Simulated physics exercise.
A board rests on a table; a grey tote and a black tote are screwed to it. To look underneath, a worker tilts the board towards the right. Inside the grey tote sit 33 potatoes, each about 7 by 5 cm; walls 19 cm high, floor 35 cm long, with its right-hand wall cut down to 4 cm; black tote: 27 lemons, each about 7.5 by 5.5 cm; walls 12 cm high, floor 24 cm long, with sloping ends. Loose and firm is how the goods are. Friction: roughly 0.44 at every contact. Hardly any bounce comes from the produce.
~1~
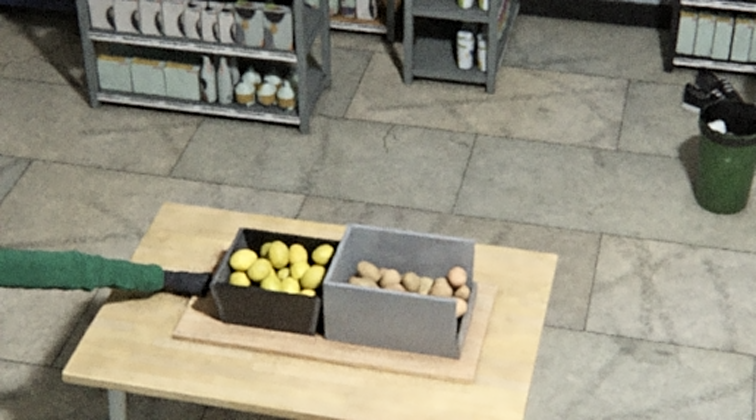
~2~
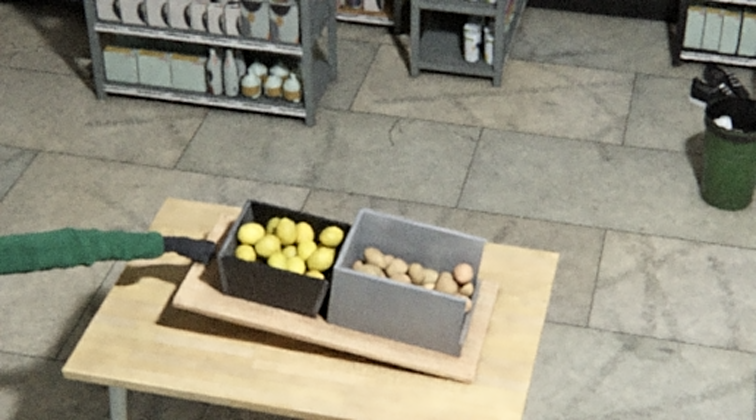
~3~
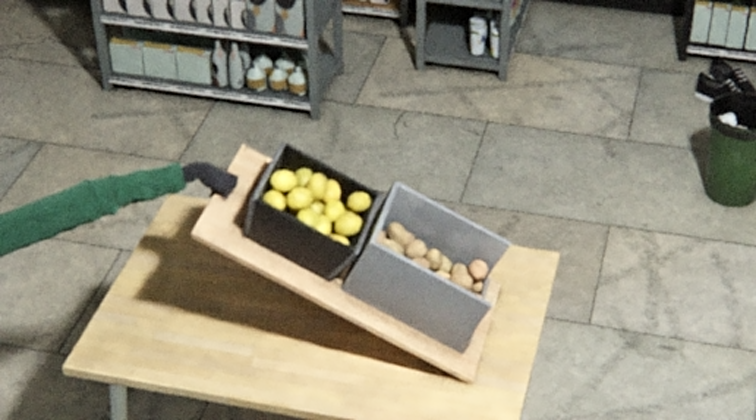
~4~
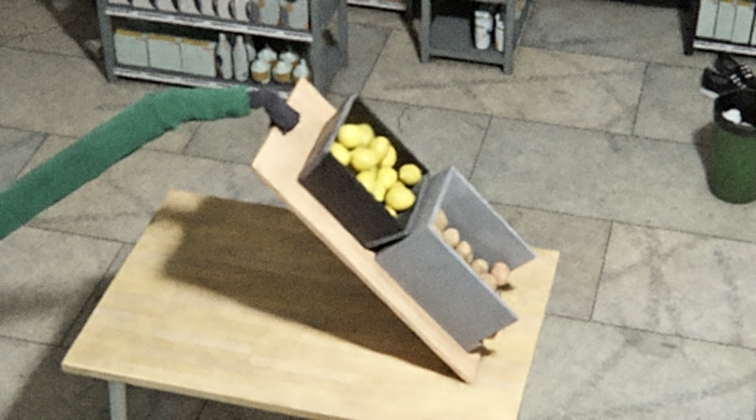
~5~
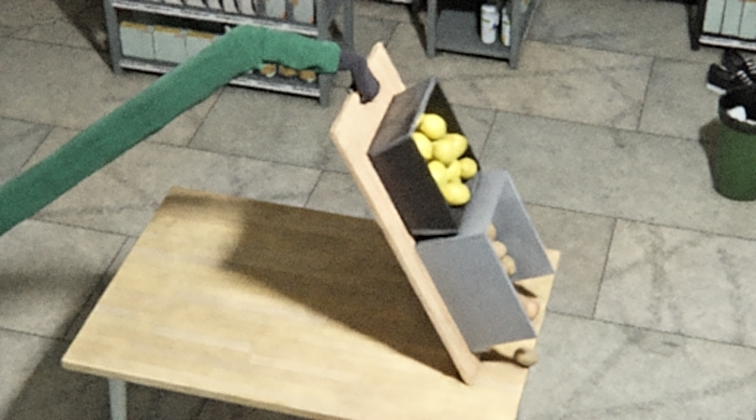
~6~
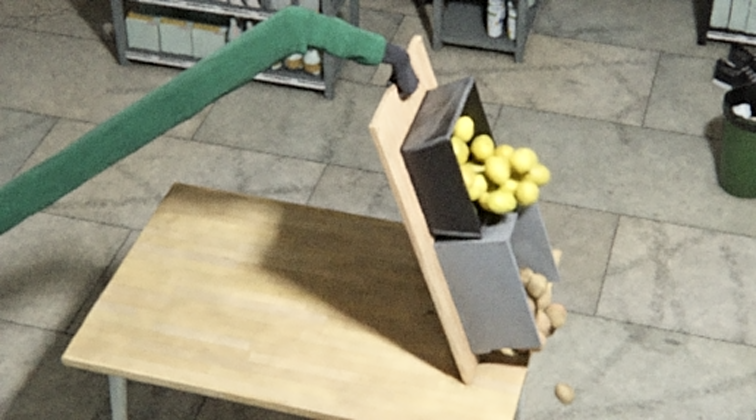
On a table, a green-sleeved arm tilts a board rightward and potatoes tumble from the grey tote.
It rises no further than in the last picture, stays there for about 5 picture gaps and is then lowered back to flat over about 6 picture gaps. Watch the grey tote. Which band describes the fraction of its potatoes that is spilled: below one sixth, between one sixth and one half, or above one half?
The band is above one half.
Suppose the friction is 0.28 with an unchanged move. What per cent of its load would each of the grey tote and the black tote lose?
In that case the grey tote sheds 40 per cent, while the black tote sheds 50 per cent.
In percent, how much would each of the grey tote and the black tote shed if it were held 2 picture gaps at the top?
That would cost grey tote 50 per cent of its load and black tote 50 per cent.
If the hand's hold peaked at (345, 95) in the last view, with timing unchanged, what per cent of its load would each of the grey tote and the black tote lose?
In that case grey tote sheds 40 percent of its load and black tote sheds 10 percent.
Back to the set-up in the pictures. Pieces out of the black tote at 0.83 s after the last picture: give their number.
For the black tote, some 14.
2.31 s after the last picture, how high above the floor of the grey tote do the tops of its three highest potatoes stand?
6 cm, more or less.
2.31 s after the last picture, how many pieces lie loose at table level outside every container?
Estimated count: 2.
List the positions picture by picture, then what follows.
In the first picture (places track the rim corner closest to us here; the camera moves round a little), grey tote (457, 301); black tote (317, 298); tipped 0°; all still inside.
The second picture shows grey tote (468, 301); black tote (325, 281); tipped 7°.
The third picture shows grey tote (493, 306); black tote (355, 251); tipped 25°.
The fourth picture shows grey tote (519, 319); black tote (406, 230); tipped 47°.
The fifth picture shows grey tote (537, 337); black tote (459, 228); tipped 65°; 4 out, the lowest potato at (529, 309).
The sixth picture shows grey tote (542, 346); black tote (482, 233); tipped 72°; 17 out, the lowest potato at (564, 393).
Then, 0.37 s after the last picture, tilt 72°; the grey tote is down by 21 of 33 and the black tote is down by 14 of 27.
Then, 0.83 s after the last picture, tilt 72°; the grey tote is down by 22 of 33 and the black tote is down by 14 of 27.
Then, 1.48 s after the last picture, tilt 11°; the grey tote is down by 23 of 33 and the black tote is down by 14 of 27.
Outcome (2.31 s after the last picture), the grey tote is down by 23 of 33 and the black tote is down by 14 of 27. Asked share, 23 of 33, 70 per cent.
